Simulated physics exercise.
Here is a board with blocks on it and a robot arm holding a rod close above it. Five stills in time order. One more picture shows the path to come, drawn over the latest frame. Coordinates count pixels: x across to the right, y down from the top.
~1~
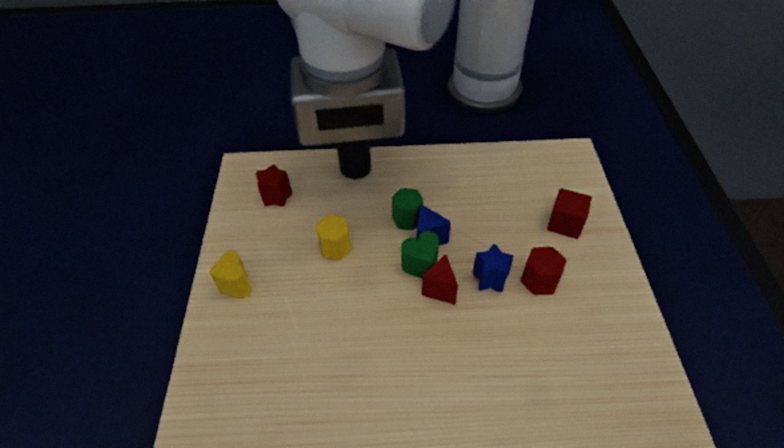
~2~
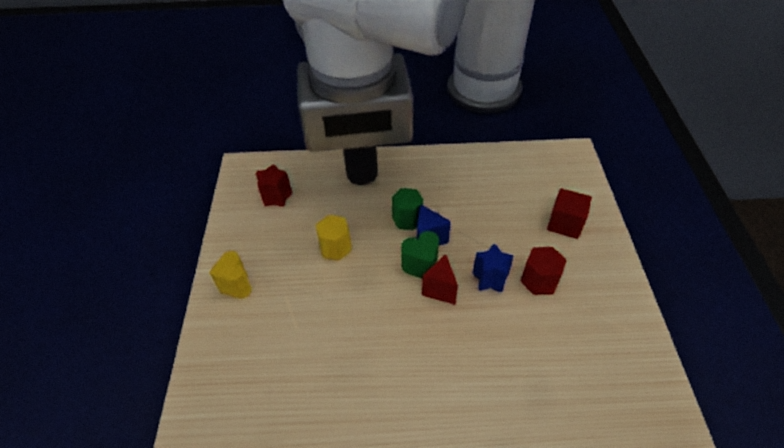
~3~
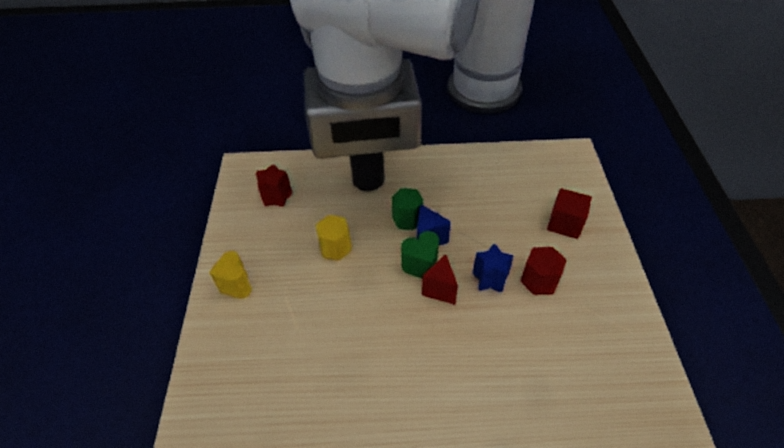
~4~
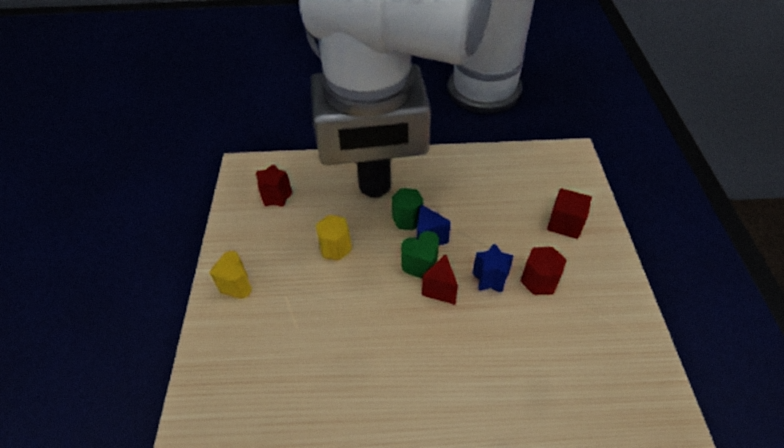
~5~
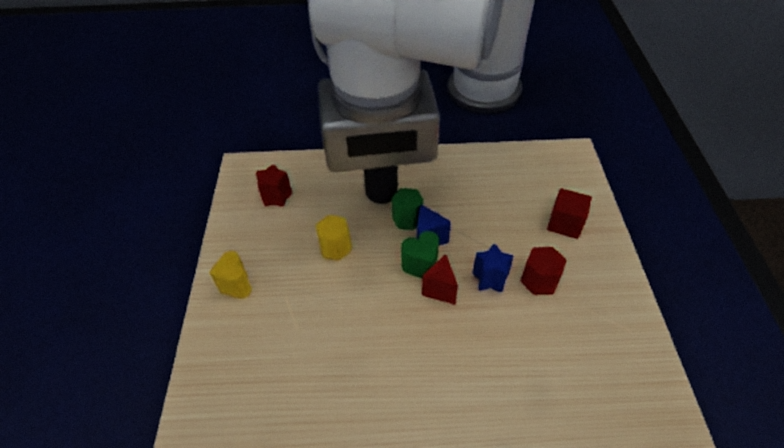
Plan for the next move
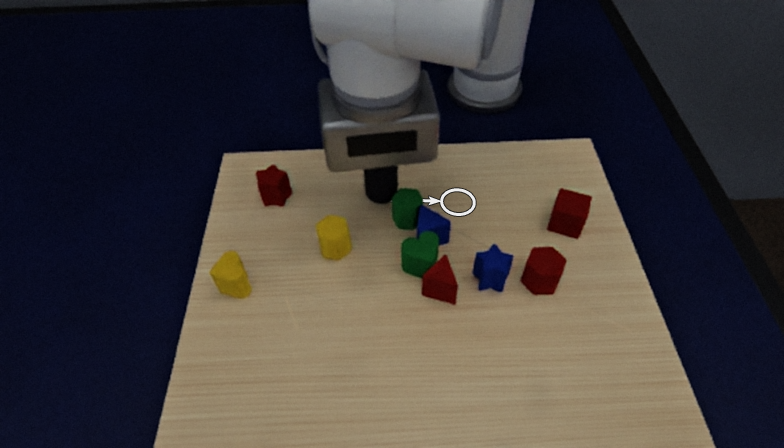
A white and grey robot arm with a short black rod reaches over the far edge of a pale wooden board, seen from above at an angle by a still camera. Red, yellow, green and blue blocks sit on the board, yellow ones toward the left, a green and blue cluster near the middle, red ones at both sides. The rod glides slightly right and nearer, drawing close to the green six-sided block, while every block stays still.
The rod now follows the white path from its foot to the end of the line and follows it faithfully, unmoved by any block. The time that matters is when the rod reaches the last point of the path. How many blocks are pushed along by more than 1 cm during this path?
I expect two blocks to move.
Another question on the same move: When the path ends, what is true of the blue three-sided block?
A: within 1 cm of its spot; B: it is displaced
Option B.
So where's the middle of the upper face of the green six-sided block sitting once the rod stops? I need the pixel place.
My best guess is (454, 204).
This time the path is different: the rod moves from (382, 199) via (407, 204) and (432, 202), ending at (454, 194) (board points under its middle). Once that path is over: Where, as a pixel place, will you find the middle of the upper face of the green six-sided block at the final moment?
In the picture, it is at (443, 204).
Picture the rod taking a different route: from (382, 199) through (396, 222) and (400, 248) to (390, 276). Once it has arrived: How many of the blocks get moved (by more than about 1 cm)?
I expect three or more blocks to be moved by more than 1 cm.
Path on the board, from (382, 199) to (458, 202).
On the path given first. Halfway along, rod (421, 193); green six-sided block (435, 201), turned 25° clockwise; blue three-sided block (440, 225), turned 45° clockwise.
At the end, rod (459, 194); yellow six-sided block in place; green six-sided block (454, 204), turned 55° clockwise; blue three-sided block (444, 228), turned 70° clockwise.
